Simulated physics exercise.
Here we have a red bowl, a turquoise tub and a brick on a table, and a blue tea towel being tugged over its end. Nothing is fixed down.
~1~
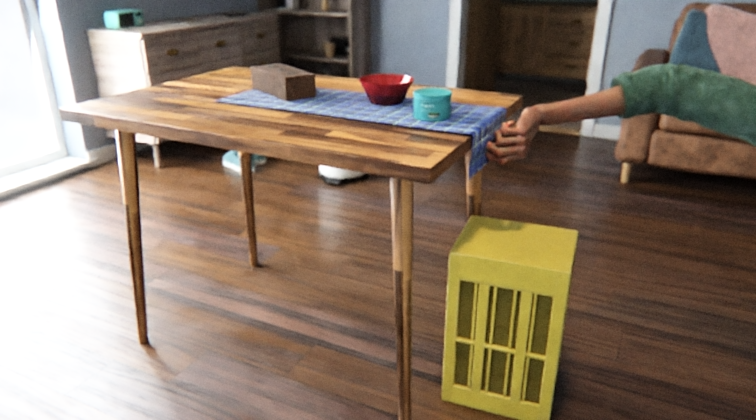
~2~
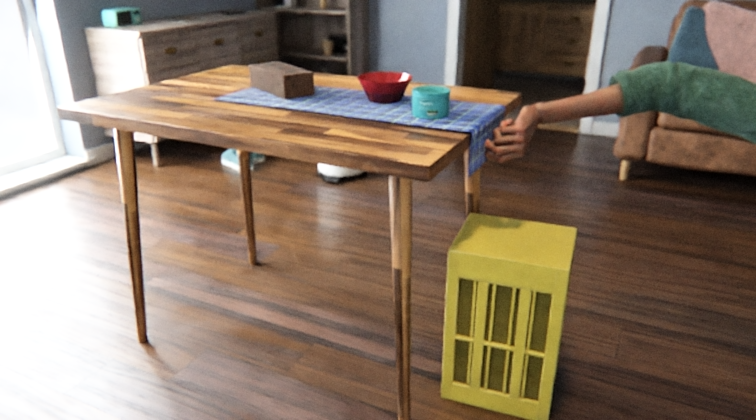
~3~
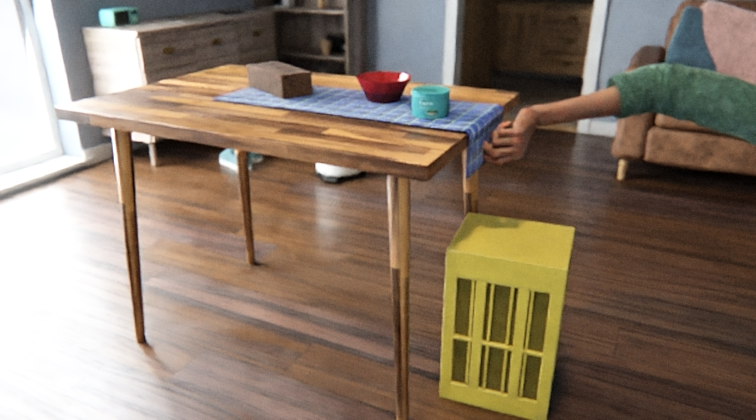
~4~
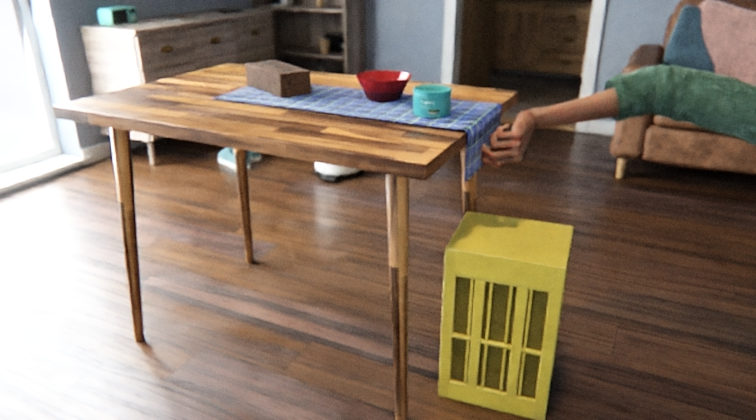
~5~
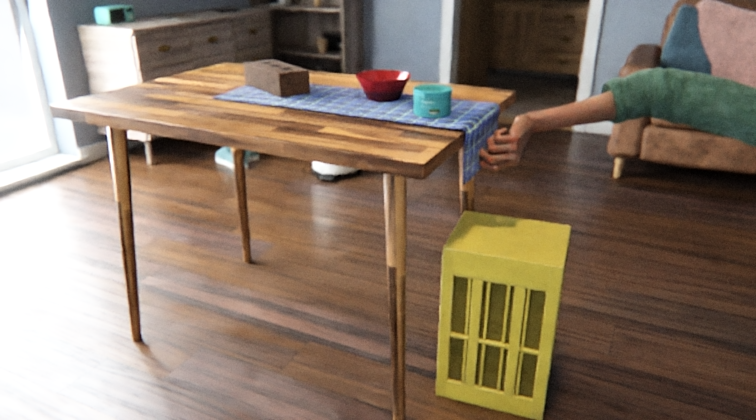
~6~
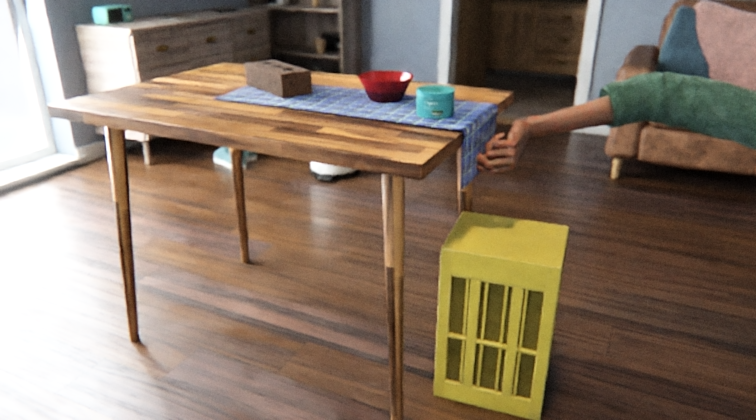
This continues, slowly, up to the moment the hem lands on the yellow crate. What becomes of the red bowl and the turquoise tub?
In the end the red bowl stays on the table; the turquoise tub goes over the edge.
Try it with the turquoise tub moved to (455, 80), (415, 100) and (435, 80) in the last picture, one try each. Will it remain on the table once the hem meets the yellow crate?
First place: Keeps clear of the edge; second place: Is carried off; third place: Stays on.
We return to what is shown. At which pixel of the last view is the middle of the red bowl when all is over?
It ends at (442, 94).
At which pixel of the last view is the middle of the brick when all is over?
Close to (326, 83).
Then, 0.52 s past the final frame, hem going down; bowl carried along near (411, 90); tub carried along near (464, 105).
Then, 1.00 s past the final frame, hem on the crate; bowl carried along near (433, 93); tub over the edge.
When it is over, hem on the crate; bowl carried along near (442, 94); tub over the edge. The red bowl remains up there and the turquoise tub is carried off the end.
